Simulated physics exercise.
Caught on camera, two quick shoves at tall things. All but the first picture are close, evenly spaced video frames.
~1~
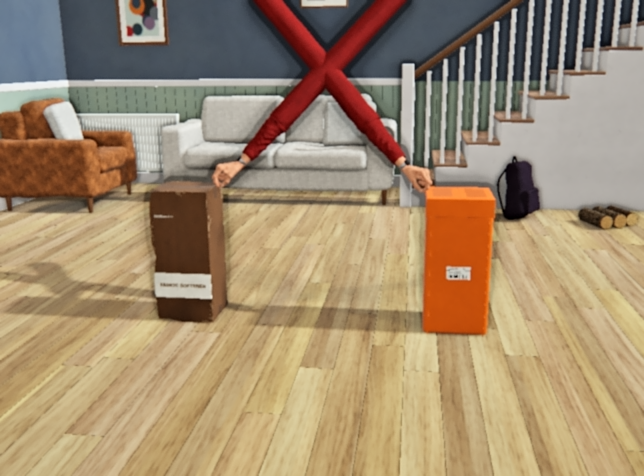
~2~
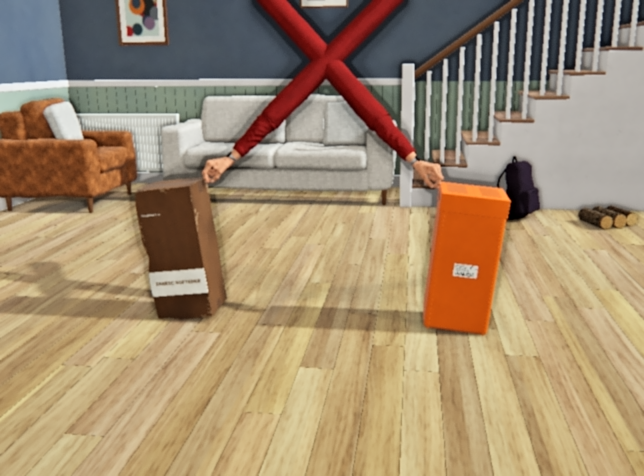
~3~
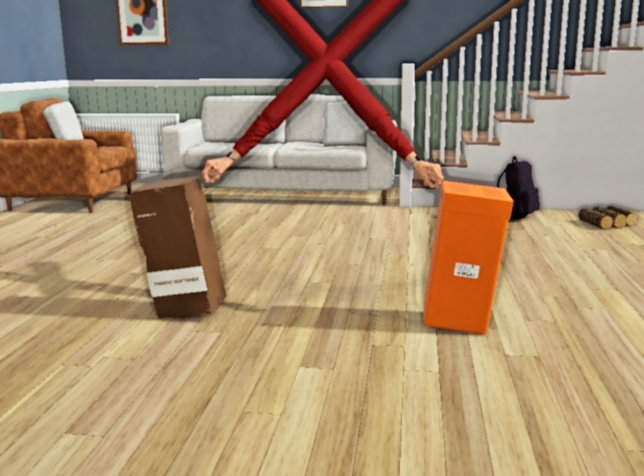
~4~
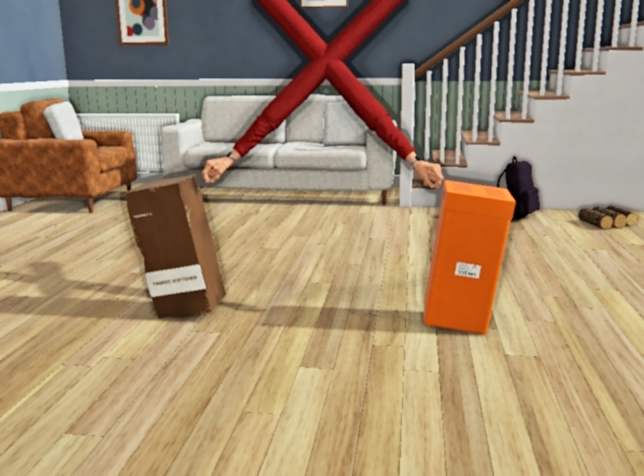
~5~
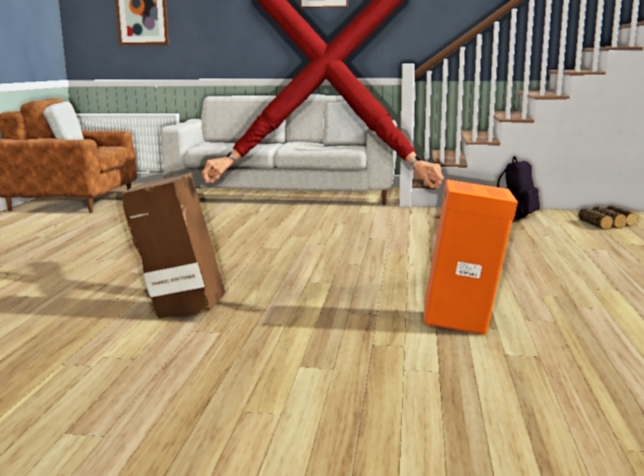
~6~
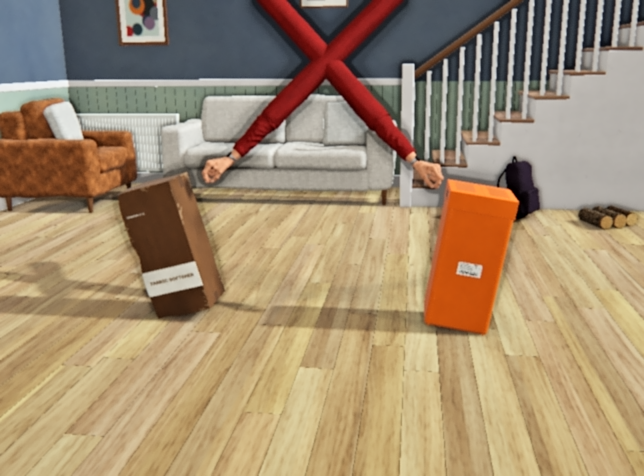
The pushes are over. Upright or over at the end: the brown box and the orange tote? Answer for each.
Here the brown box falls over and the orange tote rocks back upright.
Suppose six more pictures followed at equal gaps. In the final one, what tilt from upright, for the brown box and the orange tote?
Roughly 25° and 10°.
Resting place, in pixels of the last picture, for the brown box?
Near (104, 283).
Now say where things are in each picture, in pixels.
Brown box (190, 251) upright; orange tote (456, 260) upright, in the first picture.
Brown box (182, 248) 7° off upright; orange tote (463, 258) 6° off upright, in the second picture.
Brown box (180, 247) 9° off upright; orange tote (464, 257) 7° off upright, in the third picture.
Brown box (177, 247) 11° off upright; orange tote (466, 257) 8° off upright, in the fourth picture.
Brown box (175, 246) 13° off upright; orange tote (466, 257) 8° off upright, in the fifth picture.
Brown box (172, 246) 15° off upright; orange tote (467, 256) 9° off upright, in the sixth picture.
Then, 0.30 s on from there, brown box 42° off upright near (141, 247); orange tote upright near (456, 260).
In the end, the brown box goes down on its side, near (104, 283); the orange tote returns to its base, near (456, 260).
